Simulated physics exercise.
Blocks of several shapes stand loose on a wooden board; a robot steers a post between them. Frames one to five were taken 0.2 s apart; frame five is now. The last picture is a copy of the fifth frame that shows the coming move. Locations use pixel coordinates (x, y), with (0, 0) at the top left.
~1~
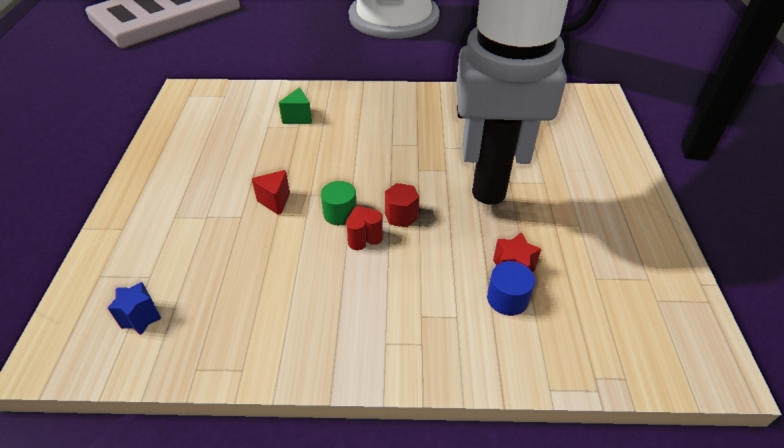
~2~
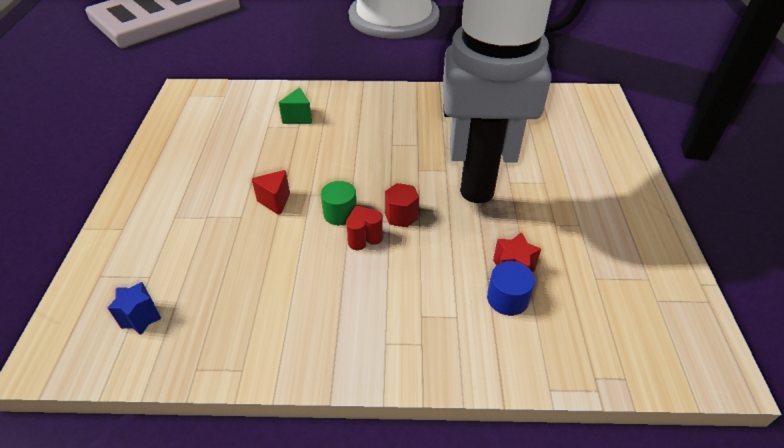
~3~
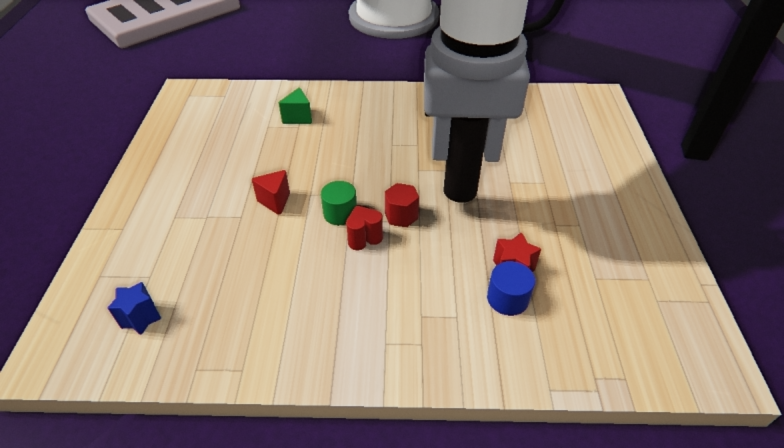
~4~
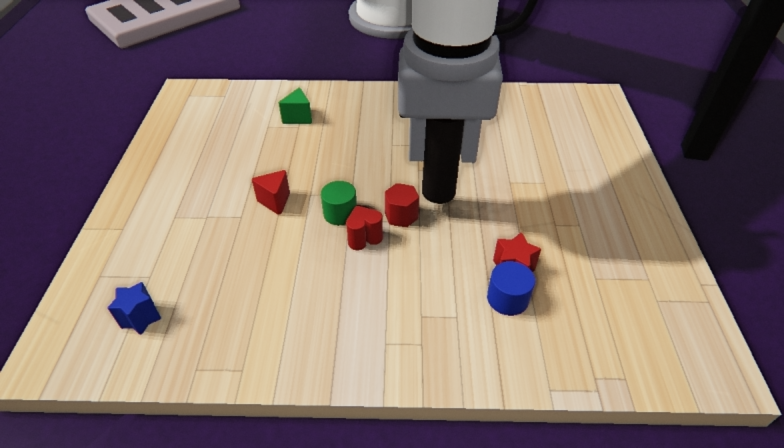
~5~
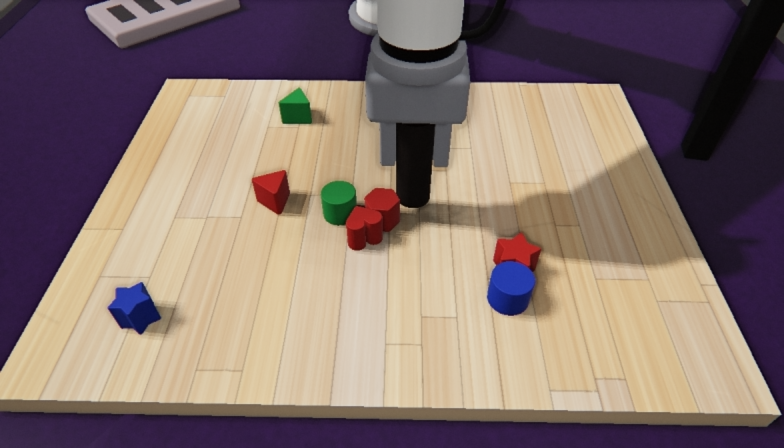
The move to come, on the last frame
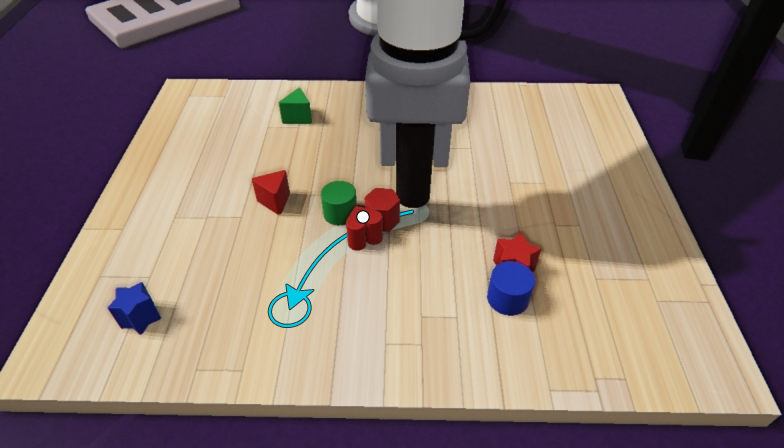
The robot's black post slides left across the board and pushes the red six-sided block left.
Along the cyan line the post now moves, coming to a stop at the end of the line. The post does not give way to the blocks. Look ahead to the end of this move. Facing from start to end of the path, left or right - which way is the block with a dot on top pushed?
The shift is leftward.
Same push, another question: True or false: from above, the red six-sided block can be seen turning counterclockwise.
Answer: False.
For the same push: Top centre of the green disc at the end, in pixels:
I think it will end close to (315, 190).
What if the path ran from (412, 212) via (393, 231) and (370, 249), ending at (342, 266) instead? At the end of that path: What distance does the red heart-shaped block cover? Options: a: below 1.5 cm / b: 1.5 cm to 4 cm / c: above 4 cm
Answer: C.
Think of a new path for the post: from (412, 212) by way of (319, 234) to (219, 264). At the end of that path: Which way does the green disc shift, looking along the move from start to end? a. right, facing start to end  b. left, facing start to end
The answer is a.
The drawn path runs from (412, 212) via (360, 228) and (317, 261), ending at (290, 309); the dot is on the red heart-shaped block.
What follows on the original path. One third of the way, post at (359, 213); green disc at (316, 191); red heart-shaped block at (345, 236), turned 35° anticlockwise; red six-sided block at (325, 215).
Two thirds of the way, post at (314, 246); green disc at (316, 191); red heart-shaped block at (329, 266), turned 90° anticlockwise; red six-sided block at (277, 234), turned 60° clockwise.
At the end, post at (286, 295); red triangle not moved; green disc at (316, 191); red heart-shaped block at (327, 290), turned 180° anticlockwise; red six-sided block at (274, 236), turned 80° clockwise.
